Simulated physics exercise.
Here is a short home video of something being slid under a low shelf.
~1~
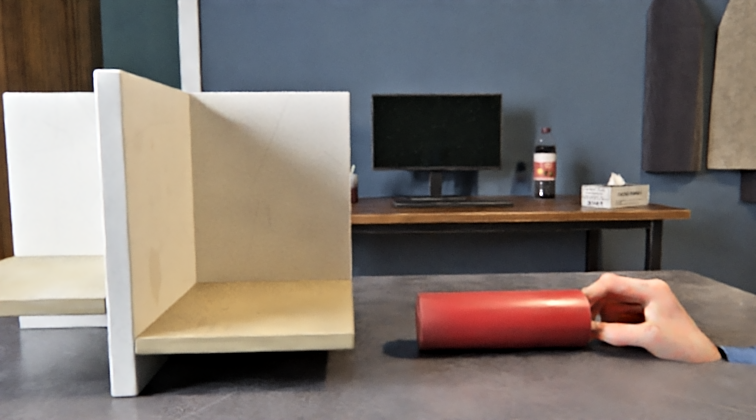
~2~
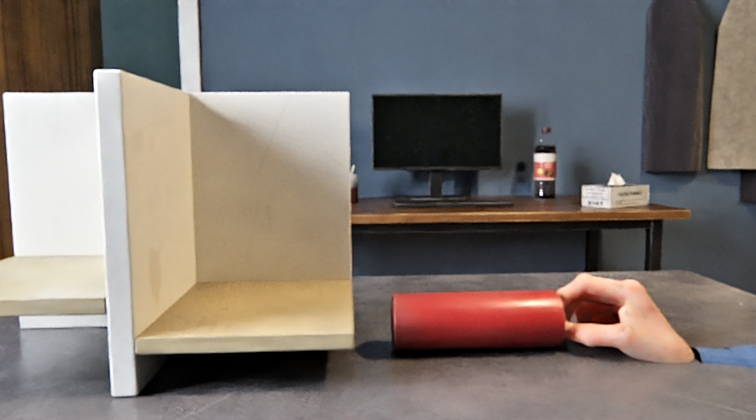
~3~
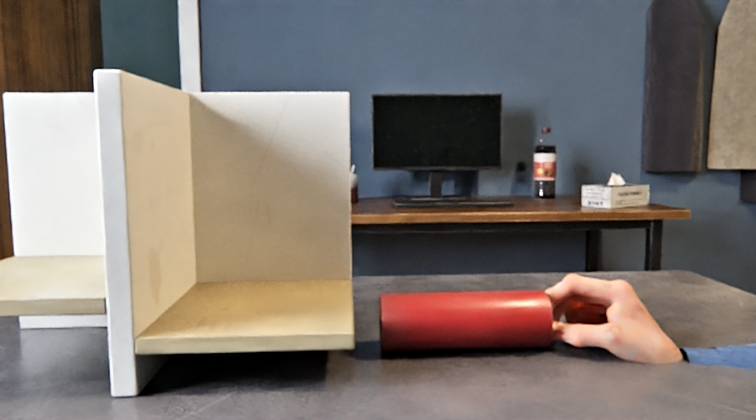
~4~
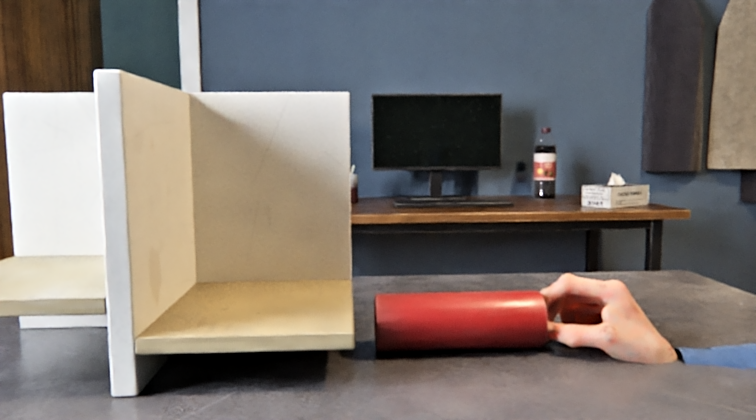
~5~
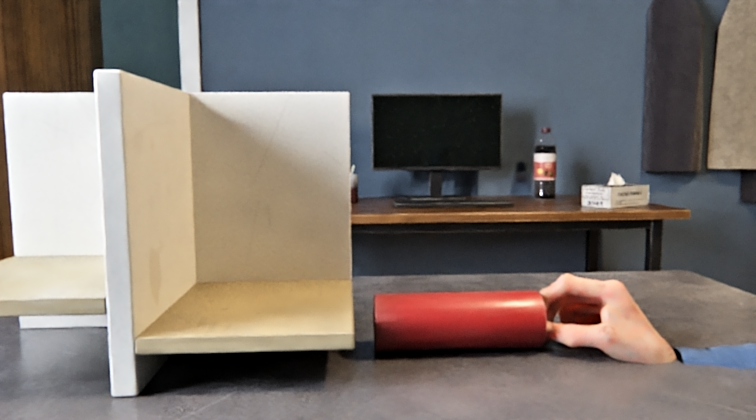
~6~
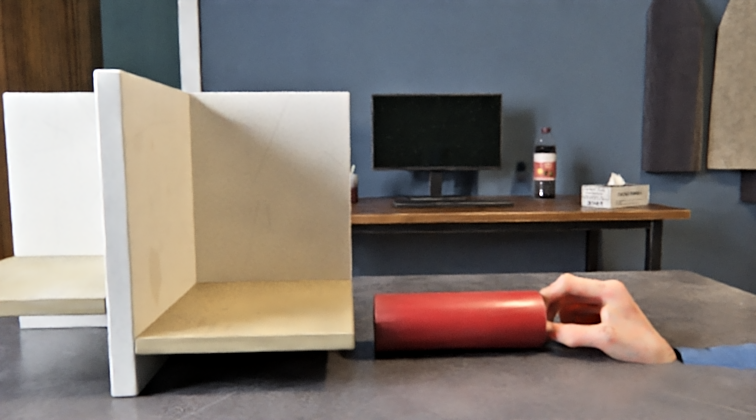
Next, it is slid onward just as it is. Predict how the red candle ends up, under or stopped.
Oh, it will not make it, sadly.
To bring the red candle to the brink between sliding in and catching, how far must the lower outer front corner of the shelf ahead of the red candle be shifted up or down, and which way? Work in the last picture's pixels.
Shift: Approx. 24 px, direction up.
Then, 0.20 s past the last view, red candle sliding up to the opening near (447, 322).
Finally, the red candle stops at the shelf, near (436, 322).
